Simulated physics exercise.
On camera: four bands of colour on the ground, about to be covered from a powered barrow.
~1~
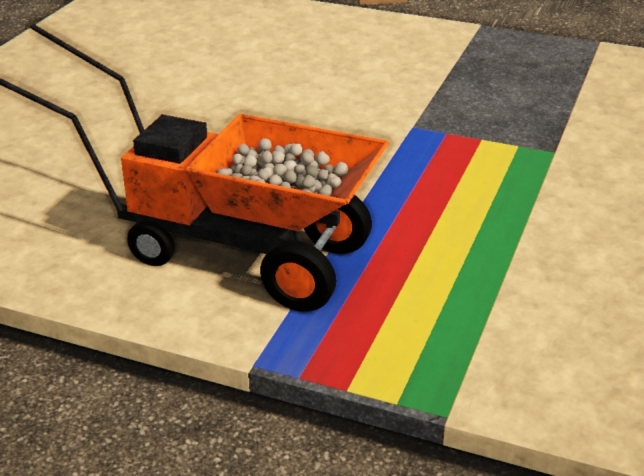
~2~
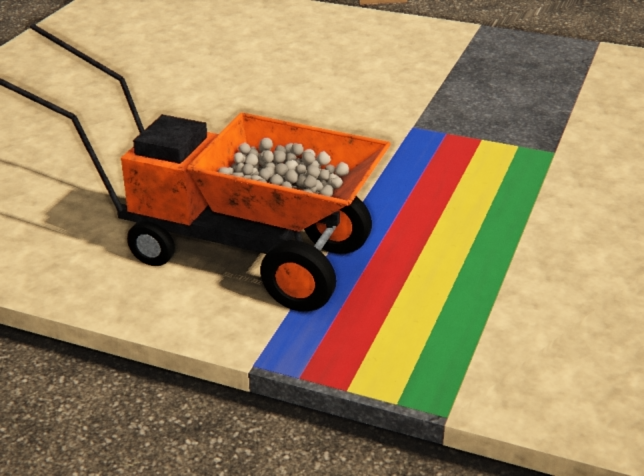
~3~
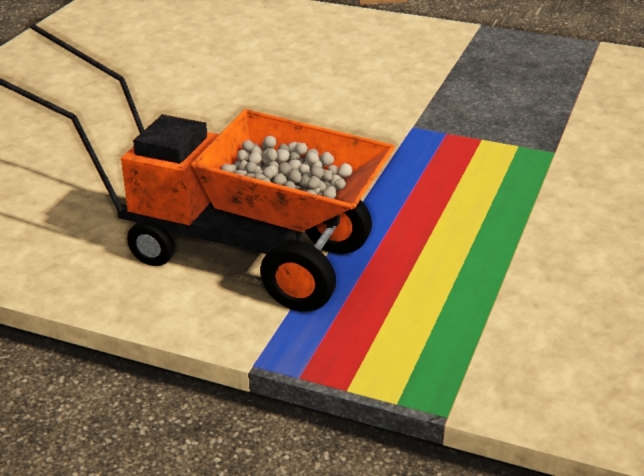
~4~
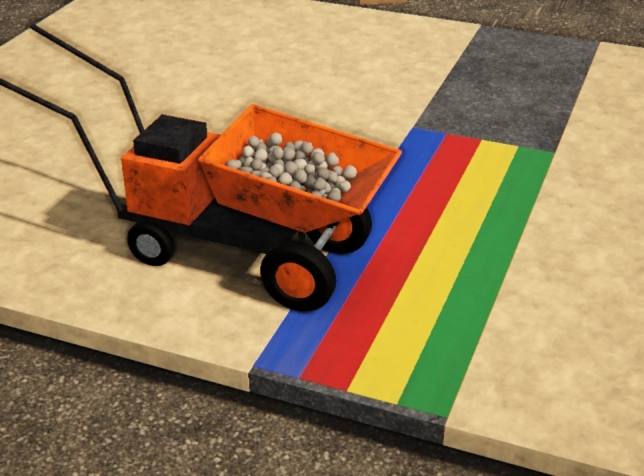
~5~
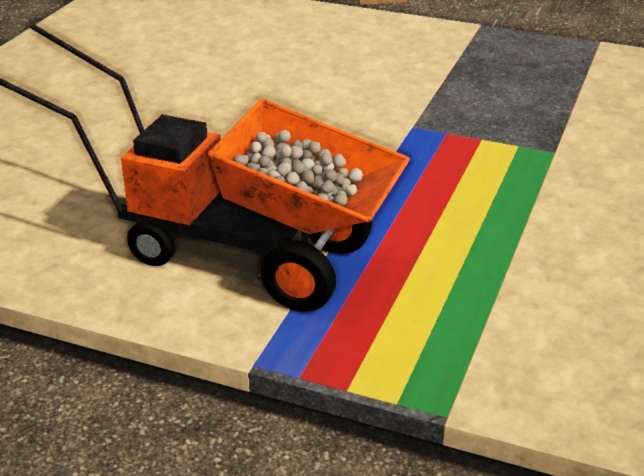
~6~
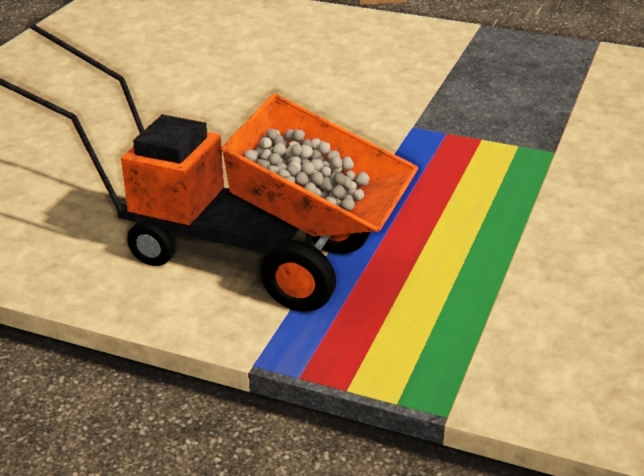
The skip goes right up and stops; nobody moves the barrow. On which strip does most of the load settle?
The heap favours the green strip.
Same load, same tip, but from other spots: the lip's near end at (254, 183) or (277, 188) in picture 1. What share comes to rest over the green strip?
Roughly 0 per cent, and 0 per cent.
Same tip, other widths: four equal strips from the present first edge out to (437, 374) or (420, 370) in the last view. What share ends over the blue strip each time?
About 0 and 0 per cent.
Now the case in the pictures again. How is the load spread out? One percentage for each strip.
Blue strip: 0 %, red strip: 0 %, yellow strip: 10 %, green strip: 40 %.
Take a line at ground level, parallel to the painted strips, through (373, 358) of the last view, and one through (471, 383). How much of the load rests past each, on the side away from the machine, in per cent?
The first gives 70 %, the second 10 %.
Shortly afterwards, skip tipped steeply; the whole lot in the skip.
Next, skip tipped right over; near two thirds in the skip; a little over the yellow strip; near a quarter over the green strip; only a few off the paint.
Some moments later, skip tipped right over; near a third in the skip; a little over the yellow strip; near a third over the green strip; a little off the paint.
In the end, skip tipped right over; near a third in the skip; none at all over the blue strip; none at all over the red strip; a little over the yellow strip; near a third over the green strip; a little off the paint.
